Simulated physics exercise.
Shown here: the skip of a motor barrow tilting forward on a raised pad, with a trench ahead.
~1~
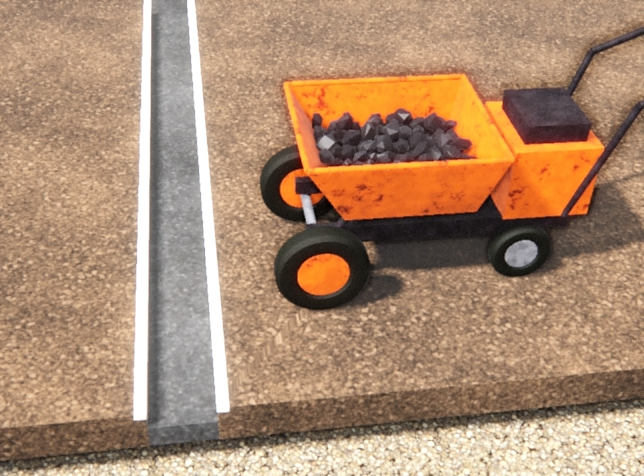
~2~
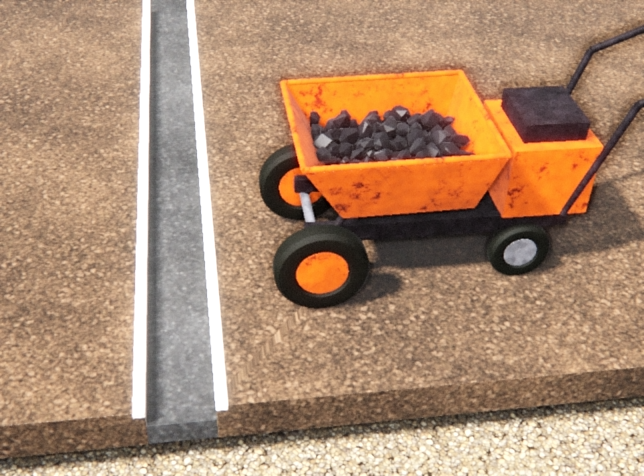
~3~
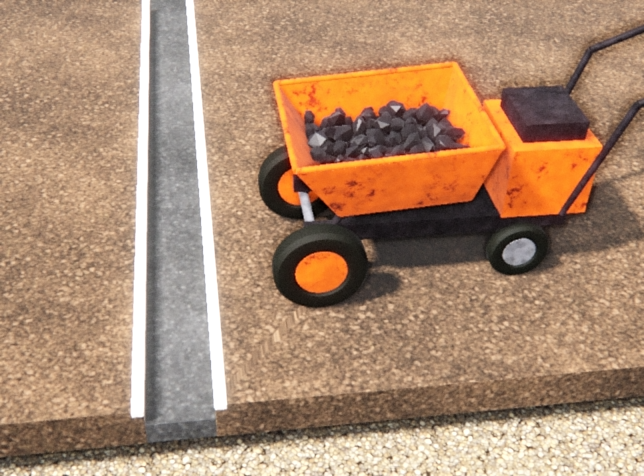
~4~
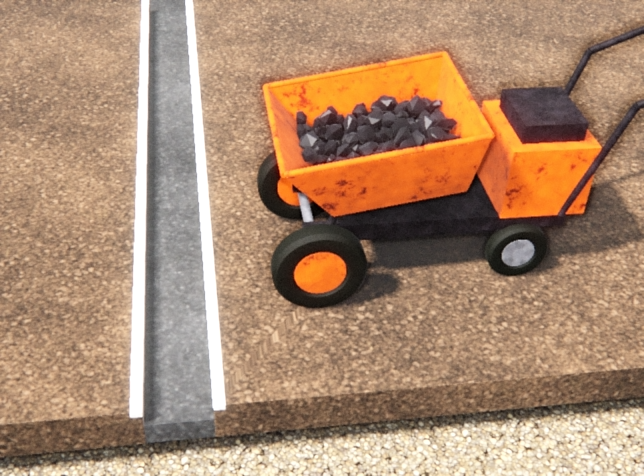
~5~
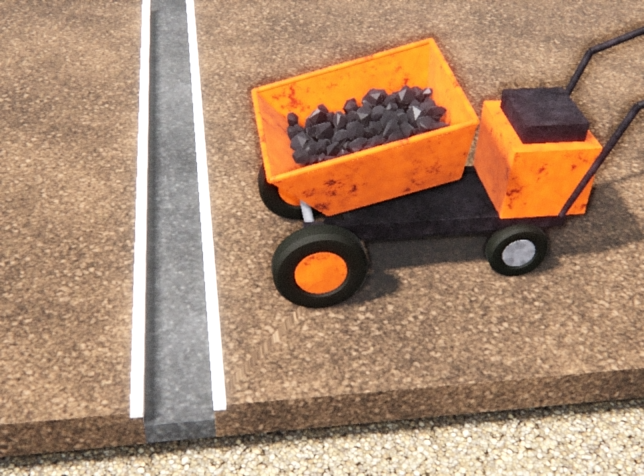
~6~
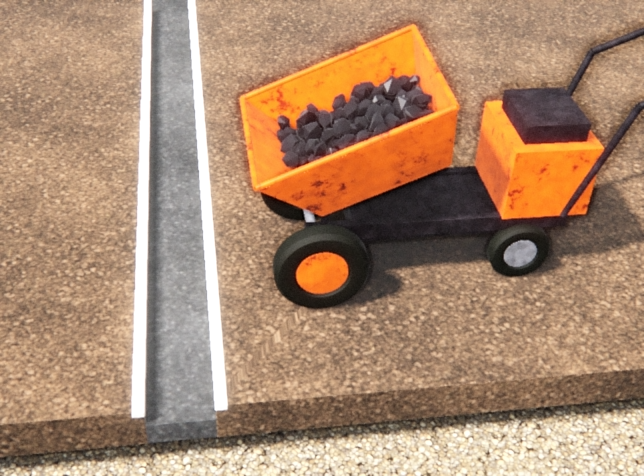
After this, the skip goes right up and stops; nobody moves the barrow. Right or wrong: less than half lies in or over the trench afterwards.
Wrong.
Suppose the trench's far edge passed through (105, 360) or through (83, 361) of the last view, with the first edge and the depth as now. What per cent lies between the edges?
In order: Near 90, then 100 percent.
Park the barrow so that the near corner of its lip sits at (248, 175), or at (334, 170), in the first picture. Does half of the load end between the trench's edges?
So the first stop would give short of the halfway mark, while the second would give past the halfway mark.
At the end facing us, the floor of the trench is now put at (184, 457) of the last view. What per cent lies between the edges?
I'd say roughly 80 in a hundred.
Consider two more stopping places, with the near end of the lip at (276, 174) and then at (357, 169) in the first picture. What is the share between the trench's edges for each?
The shares come out close to 40 and 70 per cent, in that order.
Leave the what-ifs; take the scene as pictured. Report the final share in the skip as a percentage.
Estimate: 0 %, roughly.
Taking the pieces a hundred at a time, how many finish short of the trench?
That share comes out near 0 in a hundred.
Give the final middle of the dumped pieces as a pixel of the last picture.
Resting centre, last picture - approx. (158, 264).
Soon, skip tipped steeply; all in the skip.
A while on, skip tipped right over; about two thirds in the skip; about a quarter in or heaped over the trench; a small part beyond it; a stray few falling.
Towards the end, skip tipped right over; a stray few in the skip; about two thirds in or heaped over the trench; about a third beyond it.
Finally, skip tipped right over; a stray few short of the trench; about two thirds in or heaped over the trench; about a third beyond it.
